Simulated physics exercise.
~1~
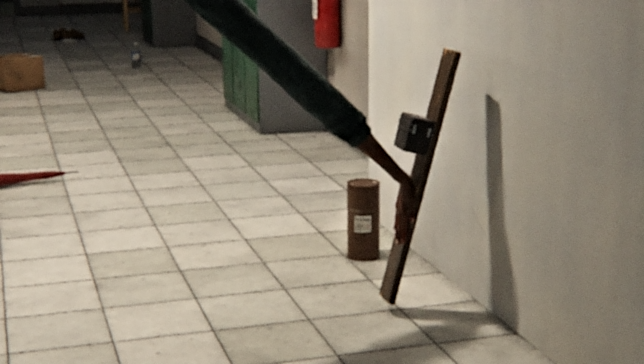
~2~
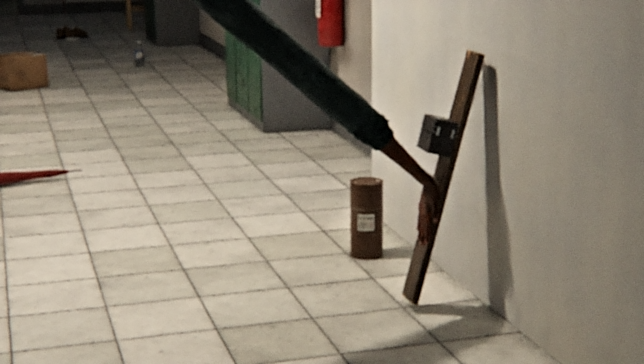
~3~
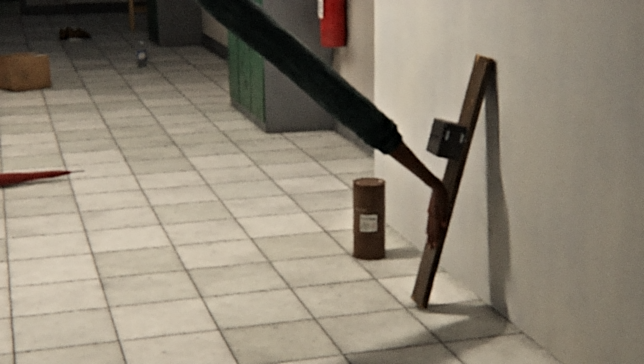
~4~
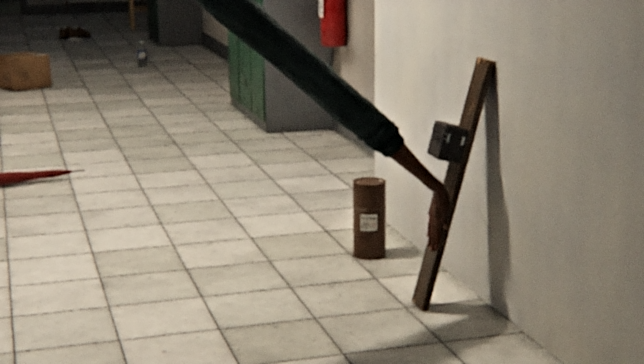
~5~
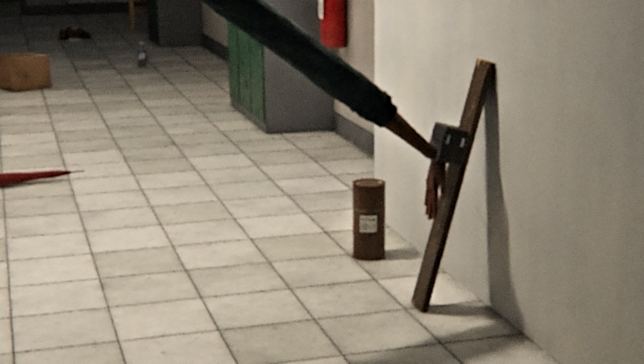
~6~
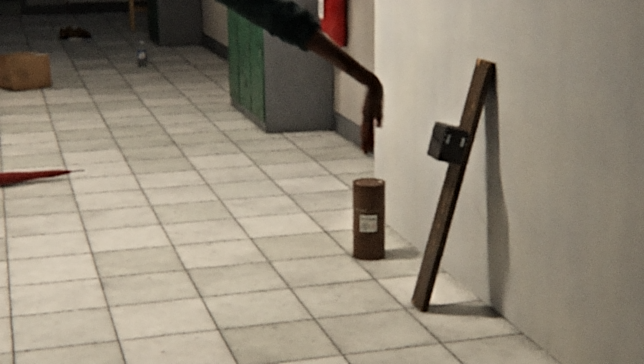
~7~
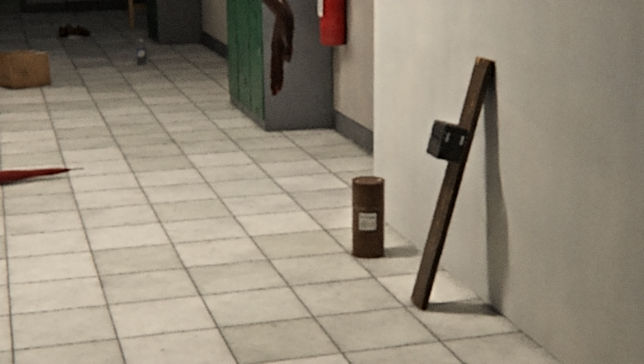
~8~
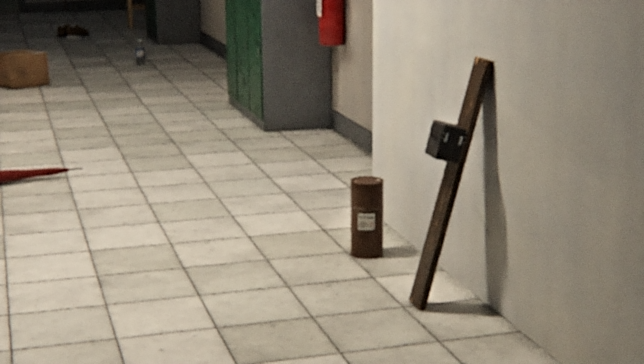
A hand leaning a dark plank against a wall beside a brown canister, letting go and withdrawing, the plank staying propped.
